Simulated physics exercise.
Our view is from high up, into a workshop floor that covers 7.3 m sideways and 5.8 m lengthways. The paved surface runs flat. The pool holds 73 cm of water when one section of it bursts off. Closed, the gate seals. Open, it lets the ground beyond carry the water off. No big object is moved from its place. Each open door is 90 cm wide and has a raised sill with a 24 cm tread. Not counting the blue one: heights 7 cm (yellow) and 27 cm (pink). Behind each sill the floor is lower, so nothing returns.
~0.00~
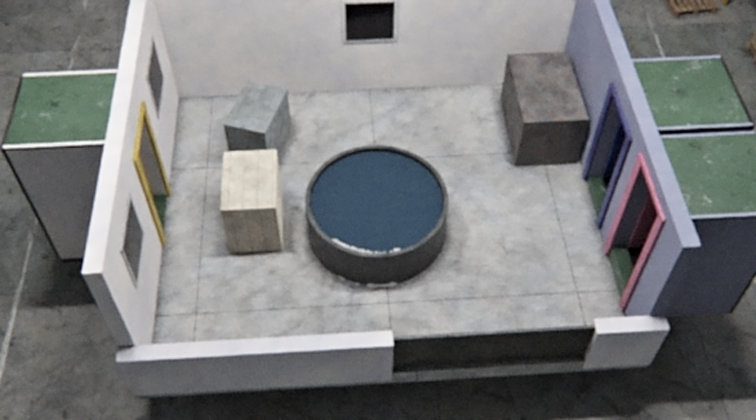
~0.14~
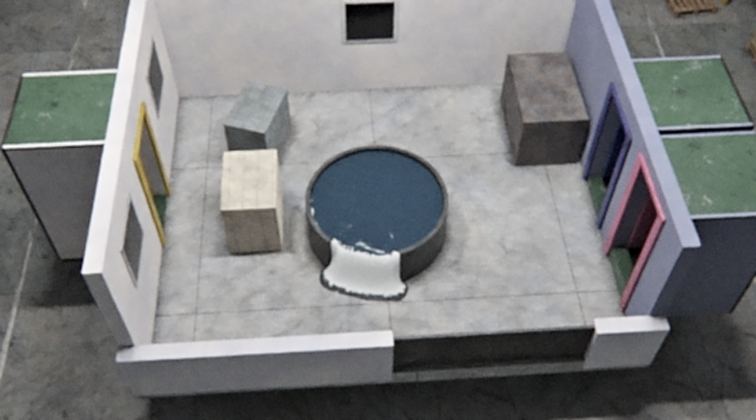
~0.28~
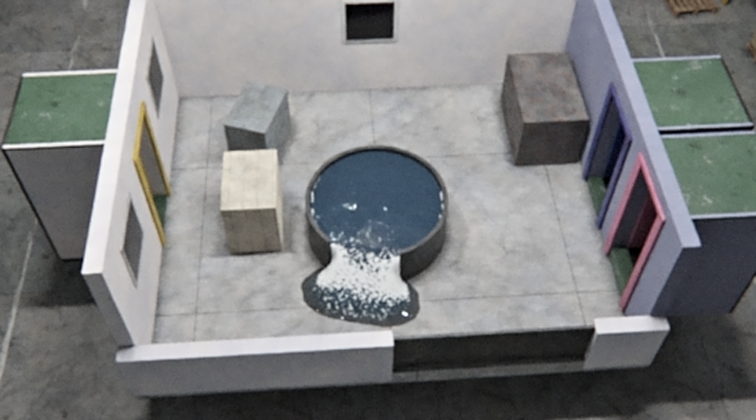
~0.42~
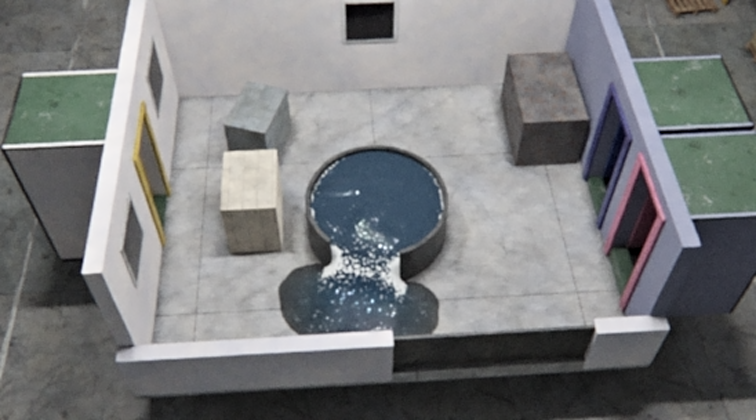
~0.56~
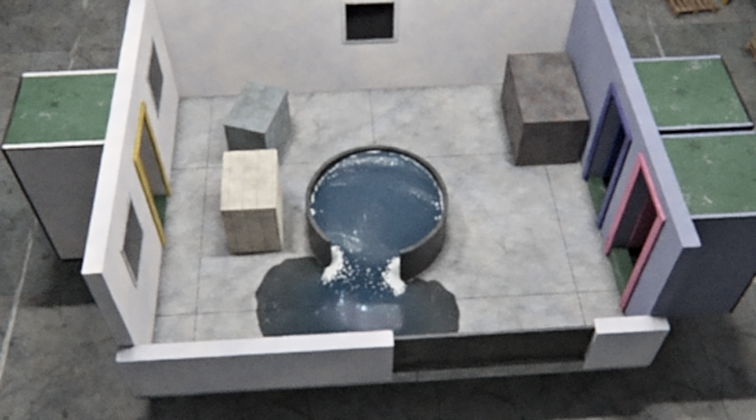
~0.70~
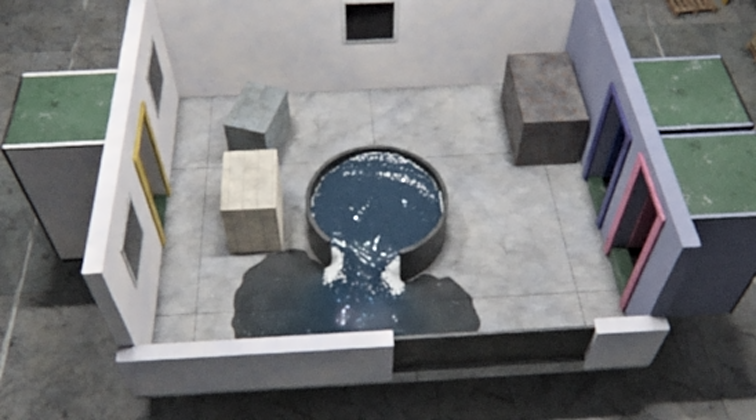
In this clip, water sits in a round pool in a walled room until it bursts out through the near side, foaming onto the grey floor and spreading left, right and toward the low front wall in a widening dark puddle.
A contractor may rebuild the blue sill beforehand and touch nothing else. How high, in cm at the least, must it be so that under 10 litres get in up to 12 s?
It would need to be roughly 8 cm high.
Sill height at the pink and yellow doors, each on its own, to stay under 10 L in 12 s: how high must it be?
You'd want some 14.0 cm at pink and some 7.0 cm at yellow.
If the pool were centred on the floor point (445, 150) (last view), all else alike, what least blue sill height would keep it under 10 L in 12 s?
It should be around 9.0 cm high.
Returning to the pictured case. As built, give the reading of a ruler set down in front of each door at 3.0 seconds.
Reading in centimetres: Yellow = 8, pink = 17, blue = 4.
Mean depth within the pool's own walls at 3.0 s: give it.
The average depth is some 29 cm.
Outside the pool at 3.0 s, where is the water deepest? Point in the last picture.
About (149, 372).
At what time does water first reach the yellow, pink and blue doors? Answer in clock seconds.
It arrives at the yellow door at 2.2 s, the pink door at 2.4 s and the blue door at 3.0 s.
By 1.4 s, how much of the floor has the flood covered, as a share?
Close to 20 per cent is wet.
After 1.4 s water covers 20 % of the floor, deepest (48 cm) near (367, 349); it has not reached the blue door.
After 3.0 s water covers 50 % of the floor, deepest (33 cm) near (149, 372); 4 cm at the blue door, 0 litres in over its 13 cm sill.
After 12.0 s water covers 100 % of the floor, deepest (15 cm) near (567, 129); 9 cm at the blue door, 0 litres in over its 13 cm sill.
At the blue door as built, the water arrived by 3.0 s and peaked near 10 cm at 7.8 s.
Run again over the same 12 s with other heights there, 22 litres in over 6.5 cm, 5 litres over 9 cm. The limit of 10 litres is kept from about 8 cm up.
